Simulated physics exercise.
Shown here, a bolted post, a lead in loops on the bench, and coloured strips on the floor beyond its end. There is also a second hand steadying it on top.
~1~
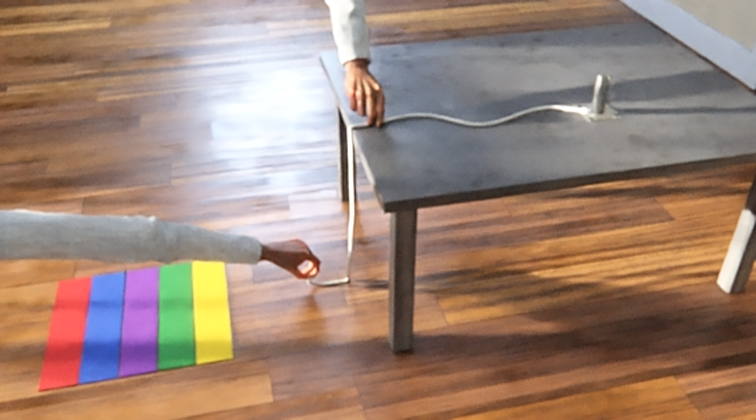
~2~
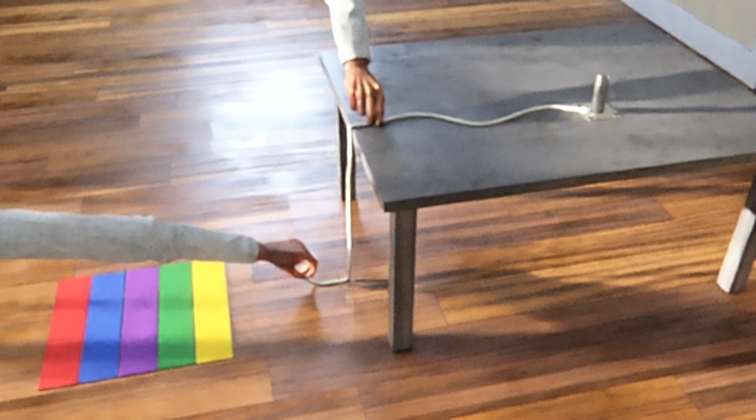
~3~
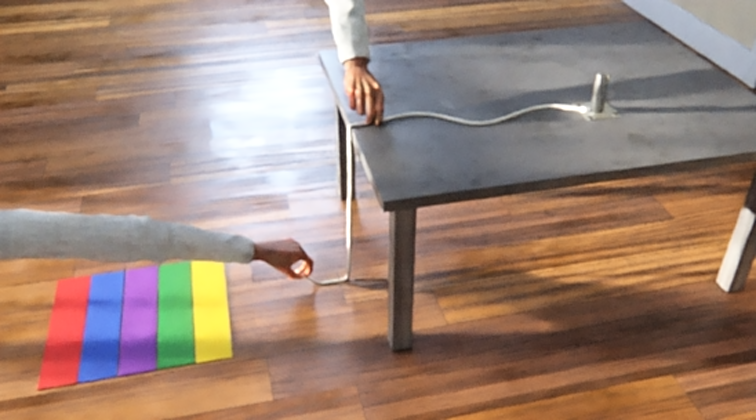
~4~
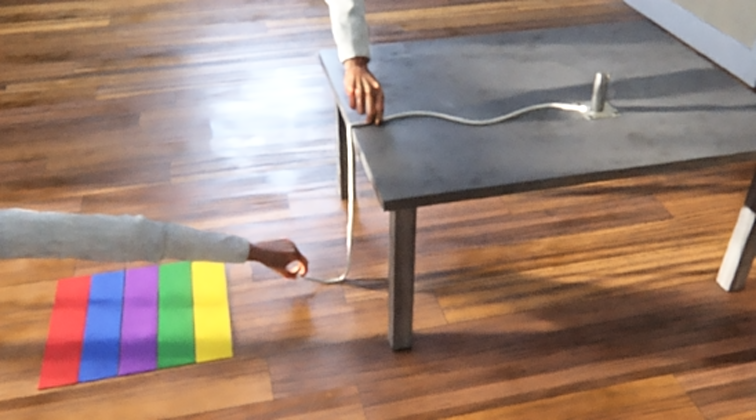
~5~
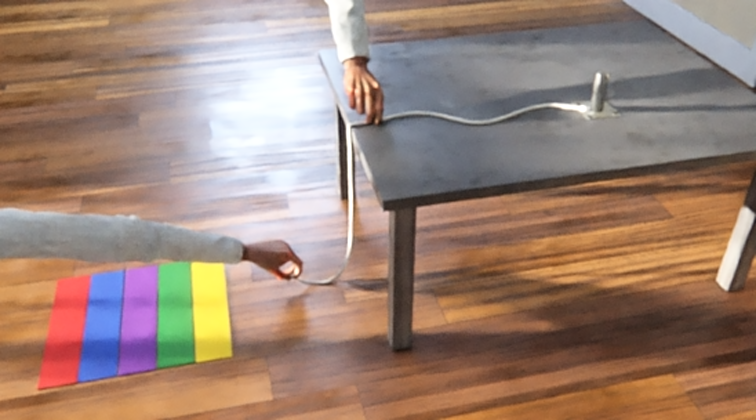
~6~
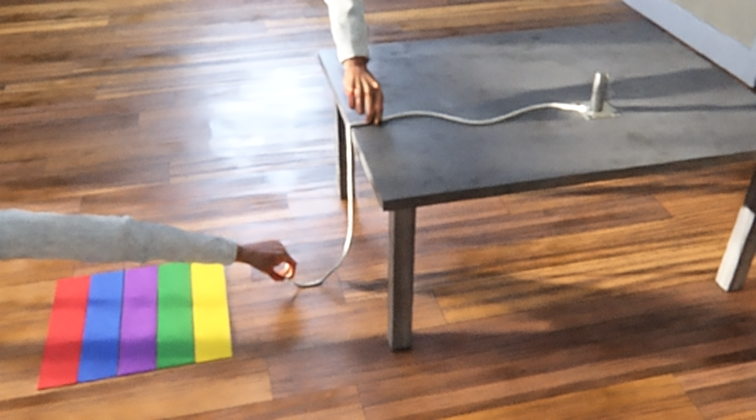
A hand drawing the end of a pale cord slightly left near coloured floor strips, another hand resting on the table edge.
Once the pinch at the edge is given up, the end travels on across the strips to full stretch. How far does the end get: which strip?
As far as the green strip.
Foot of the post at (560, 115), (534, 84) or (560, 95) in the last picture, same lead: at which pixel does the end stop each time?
The three places are (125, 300), (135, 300) and (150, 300), in that order.
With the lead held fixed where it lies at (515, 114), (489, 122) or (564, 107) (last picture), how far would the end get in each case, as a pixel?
Per try (px, approx.): (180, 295); (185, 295); (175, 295).
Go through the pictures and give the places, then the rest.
End (310, 276); yellow (213, 341); green (177, 347); purple (139, 353); blue (100, 359); red (61, 365), in the first frame.
End (308, 275); lead through (549, 107) (488, 124) (409, 116) (351, 141) (349, 209) (350, 265), in the second frame.
End (304, 275), in the third frame.
End (299, 276); lead through (549, 106) (488, 122) (409, 114) (351, 140) (351, 207) (349, 263), in the fourth frame.
End (293, 276), in the fifth frame.
End (287, 277); lead through (548, 106) (487, 122) (408, 114) (350, 140) (351, 207) (340, 263), in the sixth frame.
Soon after, end near (229, 286); short of the strips.
After that, end near (194, 291); over yellow.
At the stop, end near (174, 294); over green. Over green.
